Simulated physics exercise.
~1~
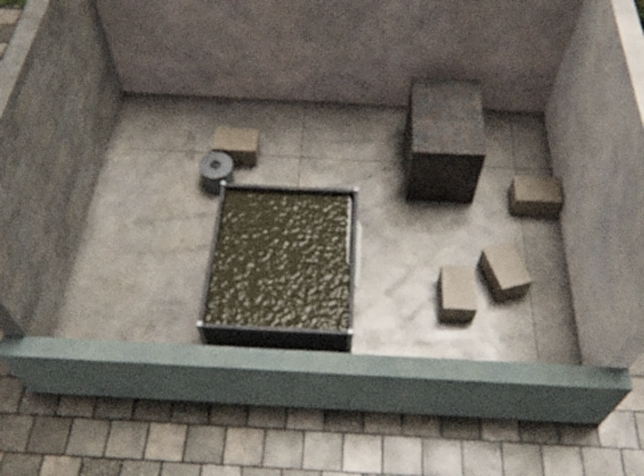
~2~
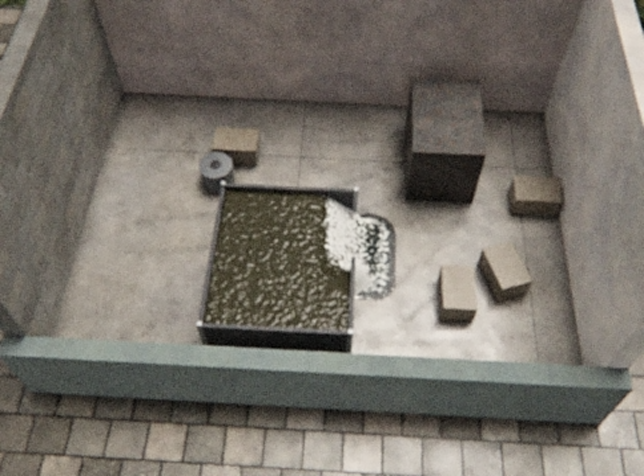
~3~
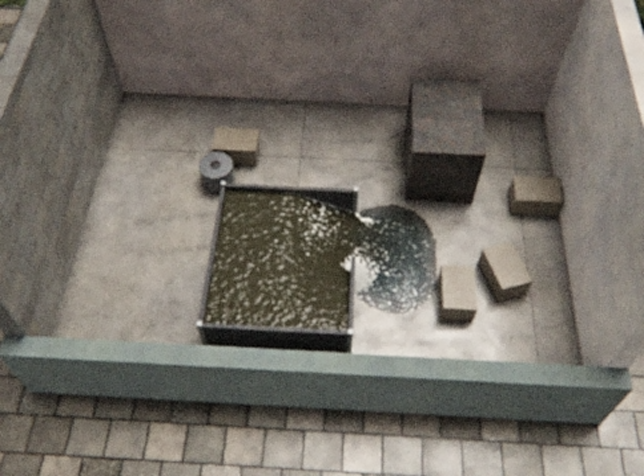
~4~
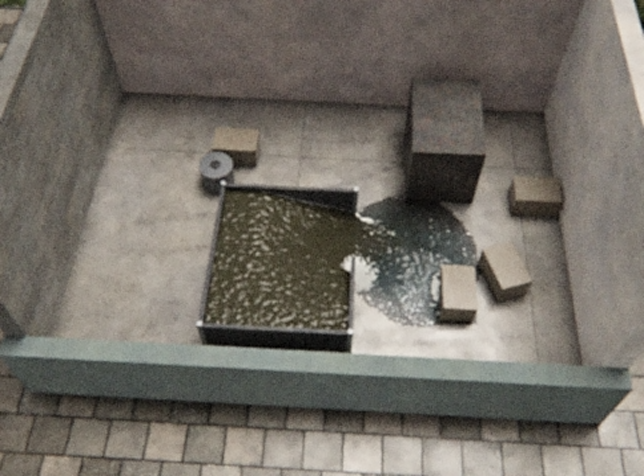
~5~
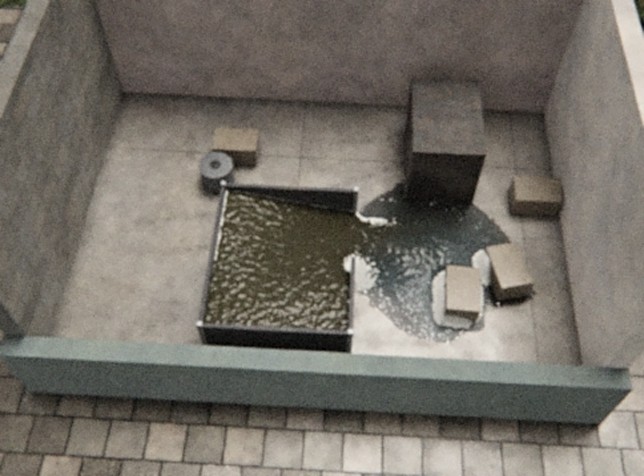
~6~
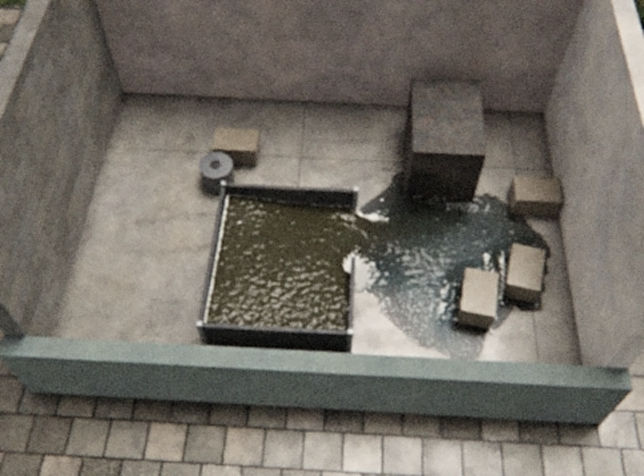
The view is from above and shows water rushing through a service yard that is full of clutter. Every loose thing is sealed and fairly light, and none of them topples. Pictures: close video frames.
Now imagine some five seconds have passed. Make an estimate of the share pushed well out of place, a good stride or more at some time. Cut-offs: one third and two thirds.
Between one third and two thirds.
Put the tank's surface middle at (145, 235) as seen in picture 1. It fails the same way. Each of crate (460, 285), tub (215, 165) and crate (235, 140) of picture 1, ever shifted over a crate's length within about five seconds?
Result per object - went far, stayed close, stayed close.
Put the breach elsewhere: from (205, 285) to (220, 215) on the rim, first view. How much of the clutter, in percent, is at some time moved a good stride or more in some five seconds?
Roughly 0 %.
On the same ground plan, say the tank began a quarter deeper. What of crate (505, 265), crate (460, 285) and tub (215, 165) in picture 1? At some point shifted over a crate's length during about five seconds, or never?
Note, listed order: Covered it / covered it / didn't cover it.
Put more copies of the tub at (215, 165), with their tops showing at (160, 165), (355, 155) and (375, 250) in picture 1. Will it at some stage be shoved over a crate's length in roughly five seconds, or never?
One after the other: Short of that, never so far, yes.
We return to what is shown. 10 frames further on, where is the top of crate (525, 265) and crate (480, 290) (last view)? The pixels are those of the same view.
Approximately (566, 299) for one and (554, 346) for the other.
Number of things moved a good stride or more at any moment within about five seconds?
The total is 3.
A moment on, 2 of 5 are well off their spots; 0 afloat.
Next, 3 of 5 are well off their spots; 2 afloat.
Later, 3 of 5 are well off their spots; 3 afloat.
In the end, 3 of 5 are well off their spots, and 3 have been at some point; 3 afloat.
